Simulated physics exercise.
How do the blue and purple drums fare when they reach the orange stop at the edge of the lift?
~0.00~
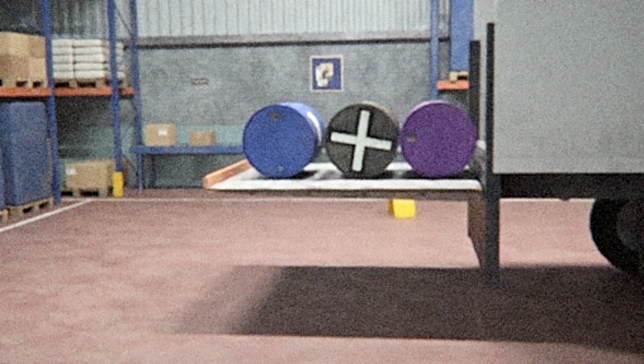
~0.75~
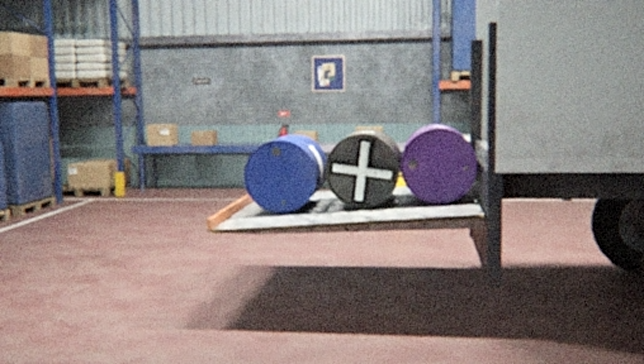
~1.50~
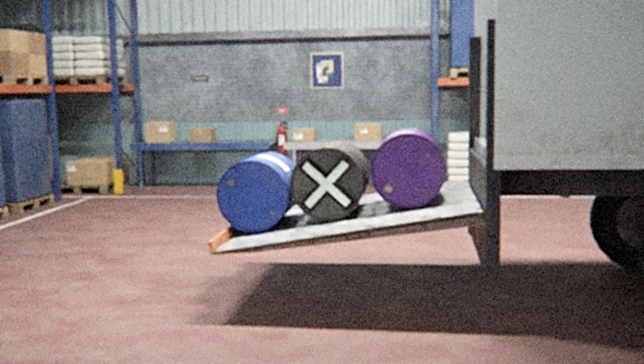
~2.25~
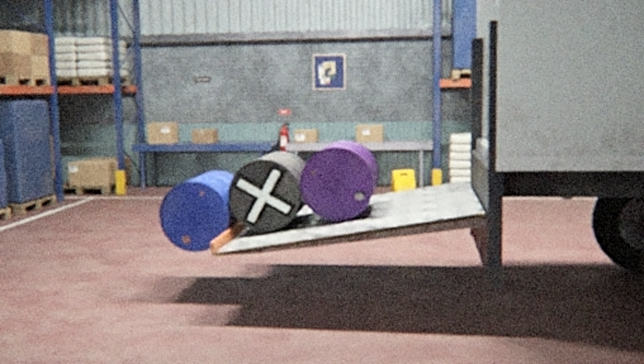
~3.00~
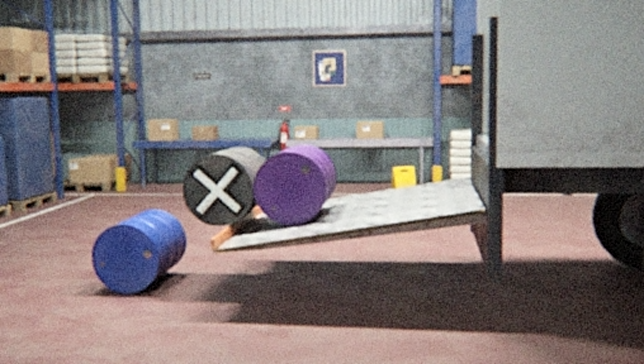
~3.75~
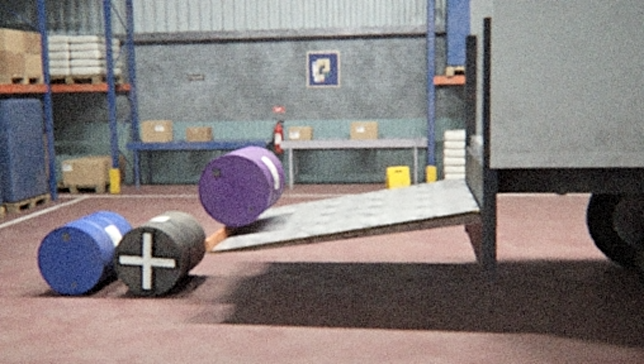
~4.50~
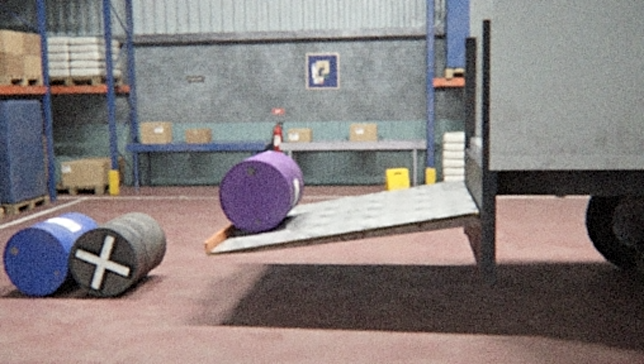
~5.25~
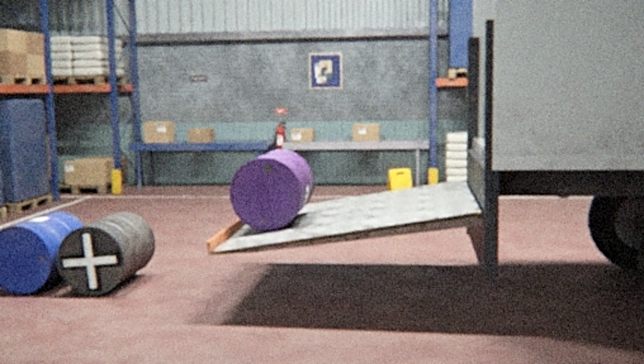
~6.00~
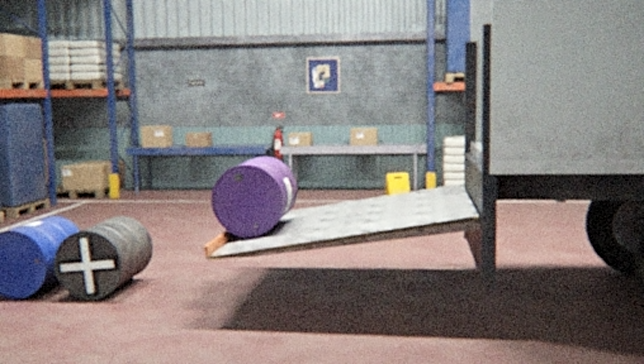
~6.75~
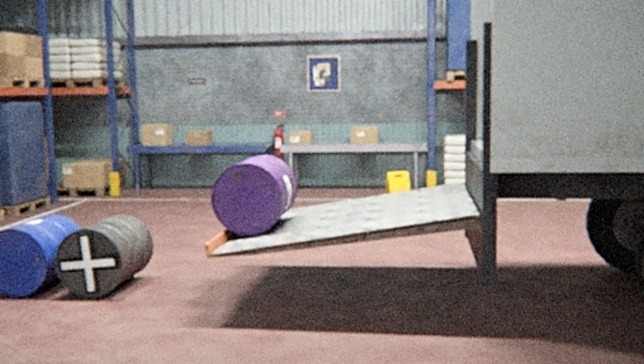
The blue drum goes over the stop and lands on the floor. The purple drum is held back and stays on the sloping plate.
